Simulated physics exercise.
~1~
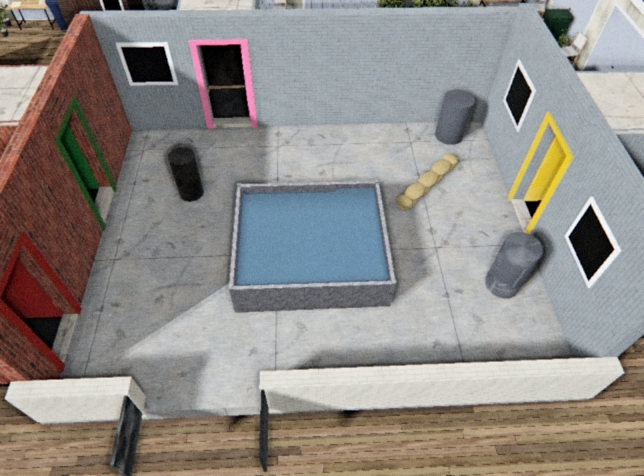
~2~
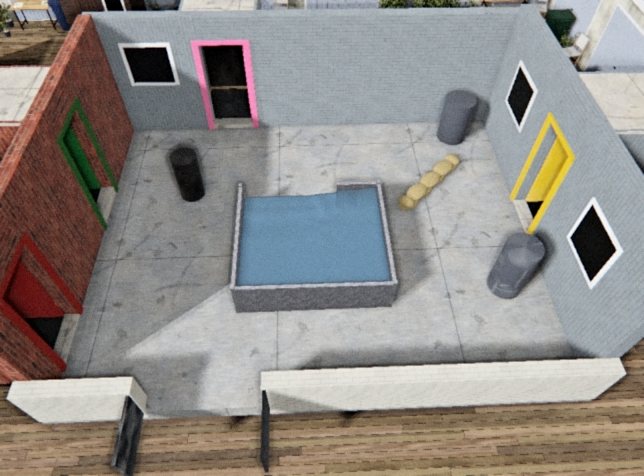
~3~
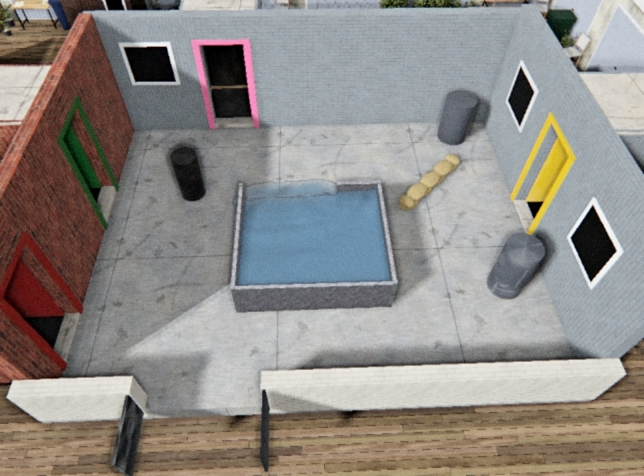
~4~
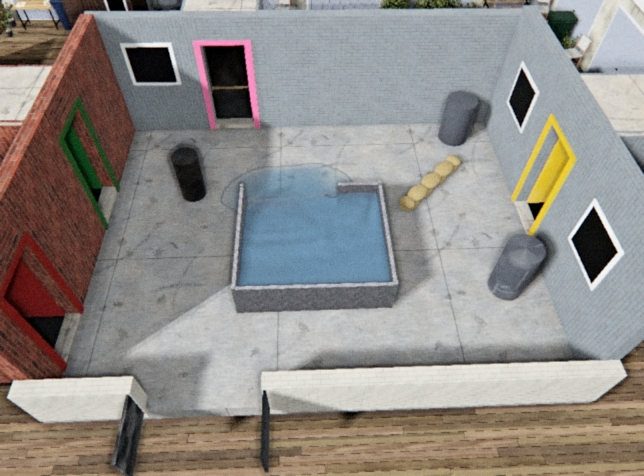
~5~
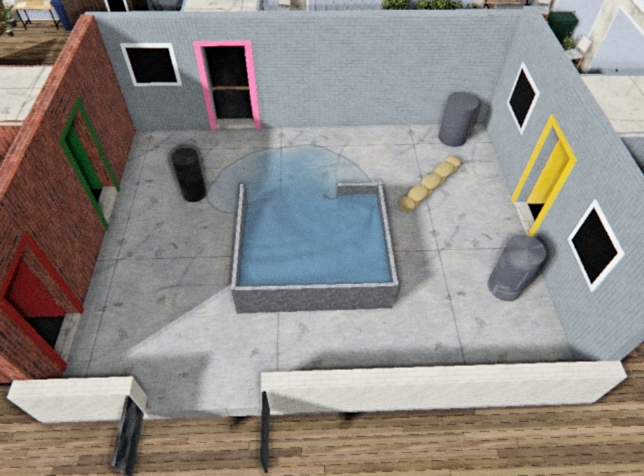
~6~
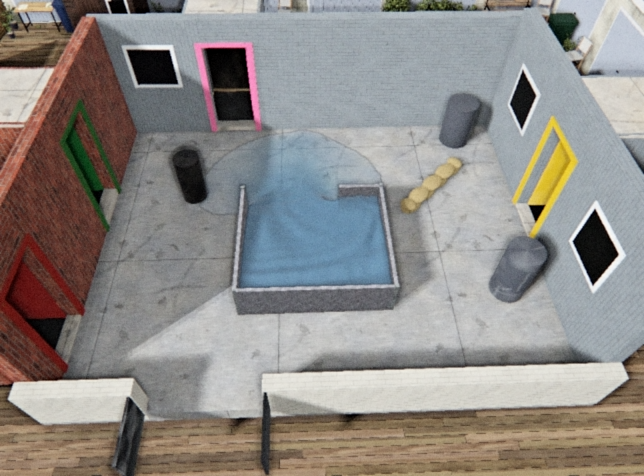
Water pouring through a gap in the far side of a raised tank, spreading across the concrete floor of a walled yard.
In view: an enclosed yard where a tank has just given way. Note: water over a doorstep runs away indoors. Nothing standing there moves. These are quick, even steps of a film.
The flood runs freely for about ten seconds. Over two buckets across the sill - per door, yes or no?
Green door no, yellow door no, red door yes, pink door yes.
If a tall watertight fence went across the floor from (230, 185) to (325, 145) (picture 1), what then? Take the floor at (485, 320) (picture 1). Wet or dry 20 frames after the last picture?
Looks like that place is unwetted.
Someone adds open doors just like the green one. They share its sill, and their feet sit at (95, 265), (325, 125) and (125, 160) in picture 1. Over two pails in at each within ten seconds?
In order: Falls short, exceeds it, exceeds it.
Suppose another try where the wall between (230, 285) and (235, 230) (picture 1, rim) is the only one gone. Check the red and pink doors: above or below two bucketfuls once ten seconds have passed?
Result: Red gets flooded, pink stays unflooded.
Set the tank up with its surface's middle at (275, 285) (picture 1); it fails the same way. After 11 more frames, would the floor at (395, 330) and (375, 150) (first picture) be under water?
Point 1: Not wet; point 2: Soaked through.
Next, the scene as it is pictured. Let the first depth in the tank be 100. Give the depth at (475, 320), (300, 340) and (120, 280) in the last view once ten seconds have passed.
2, 4 and 8 per cent, roughly.
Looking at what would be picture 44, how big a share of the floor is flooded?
Roughly 80 per cent.
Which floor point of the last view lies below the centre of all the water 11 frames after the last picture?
My guess is about (297, 207).
A moment on, water covers 20 % of the floor; the green door not reached, the yellow door not reached, the red door not reached, the pink door under two buckets in.
Next, water covers 25 % of the floor; the green door not reached, the yellow door not reached, the red door not reached, the pink door far over two buckets in.
Then, water covers 40 % of the floor; the green door wet at the sill, nothing in, the yellow door not reached, the red door not reached, the pink door far over two buckets in.
Later, water covers 80 % of the floor; the green door wet at the sill, nothing in, the yellow door wet at the sill, nothing in, the red door wet at the sill, nothing in, the pink door far over two buckets in.
In the end, water covers 95 % of the floor; the green door wet at the sill, nothing in, the yellow door wet at the sill, nothing in, the red door over two buckets in, the pink door far over two buckets in.
